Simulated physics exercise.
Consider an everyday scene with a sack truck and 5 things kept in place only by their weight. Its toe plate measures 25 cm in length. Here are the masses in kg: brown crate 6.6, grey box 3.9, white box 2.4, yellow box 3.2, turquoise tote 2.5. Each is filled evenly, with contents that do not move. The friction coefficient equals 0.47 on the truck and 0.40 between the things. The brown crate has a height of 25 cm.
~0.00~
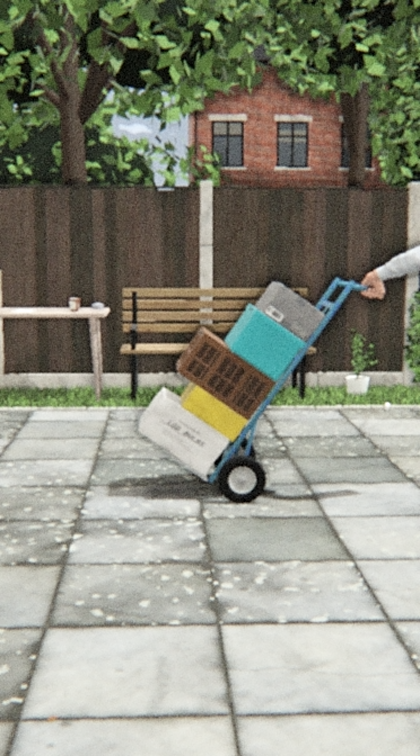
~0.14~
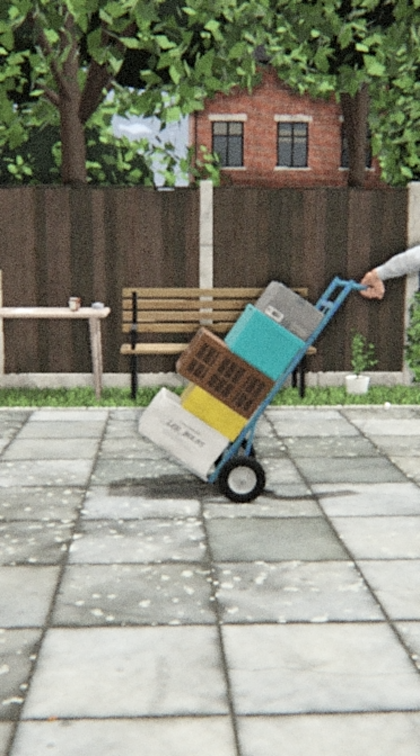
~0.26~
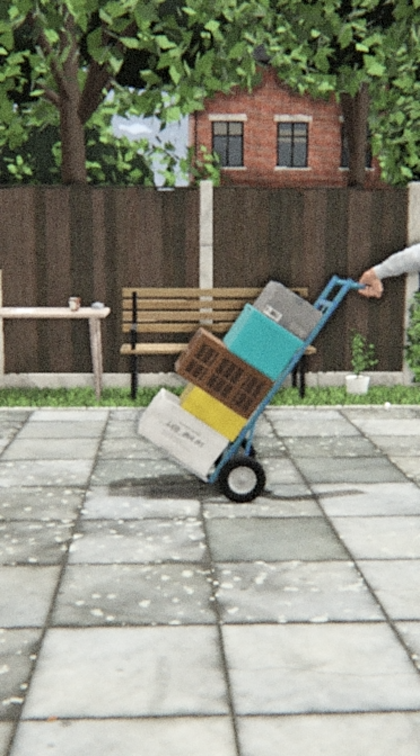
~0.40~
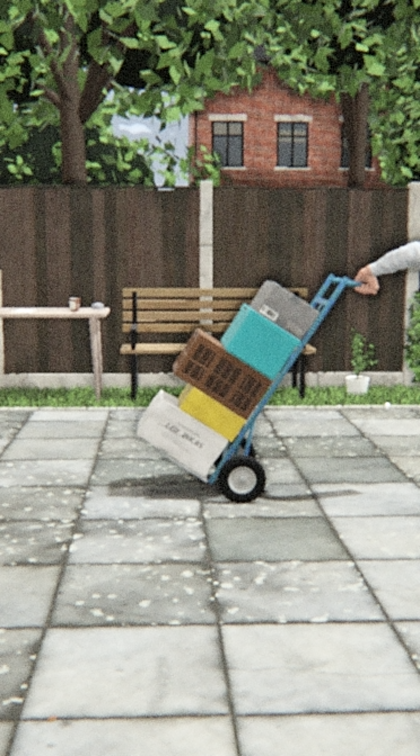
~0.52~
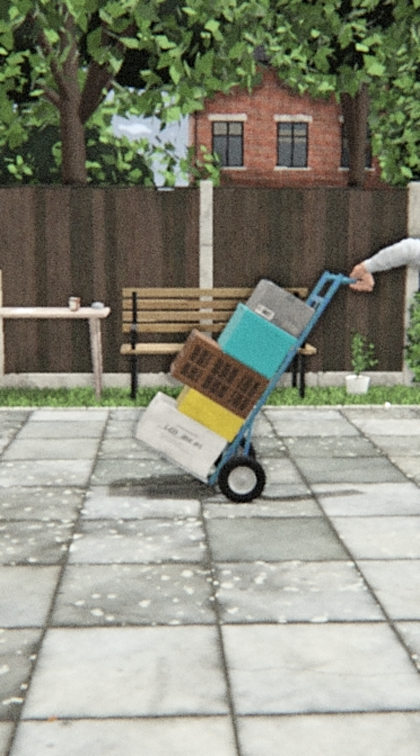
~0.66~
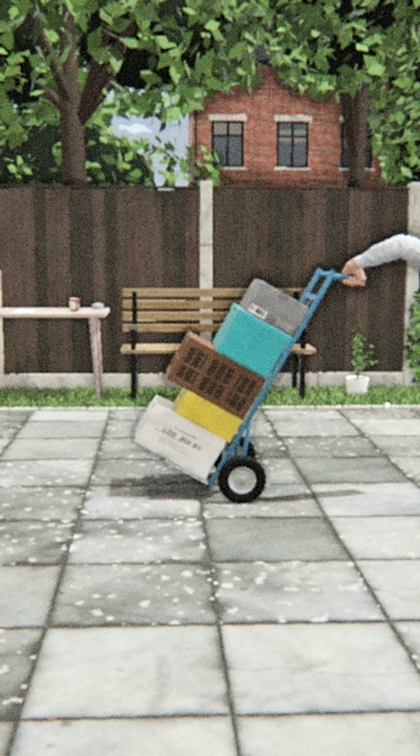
On a paved patio before a wooden fence and bench, a hand at the right grips a blue hand truck leaning back under five stacked boxes and crates, and slowly raises it to a slightly more upright angle.
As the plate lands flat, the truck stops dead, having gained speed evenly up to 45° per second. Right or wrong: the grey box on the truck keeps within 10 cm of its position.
Right.
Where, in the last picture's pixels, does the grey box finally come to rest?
Rest point: Near (184, 312).
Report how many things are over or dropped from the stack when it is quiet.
My answer is 0.
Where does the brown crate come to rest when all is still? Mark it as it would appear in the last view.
My guess is roughly (171, 398).
After 1.56 s, truck 1° back.
After 1.86 s, truck upright; grey box 4° off its base near (170, 311); turquoise tote 4° off its base; brown crate 4° off its base.
In the end (2.6 s), all 5 under 10 cm from the start. In the last view, grey box near (184, 312).
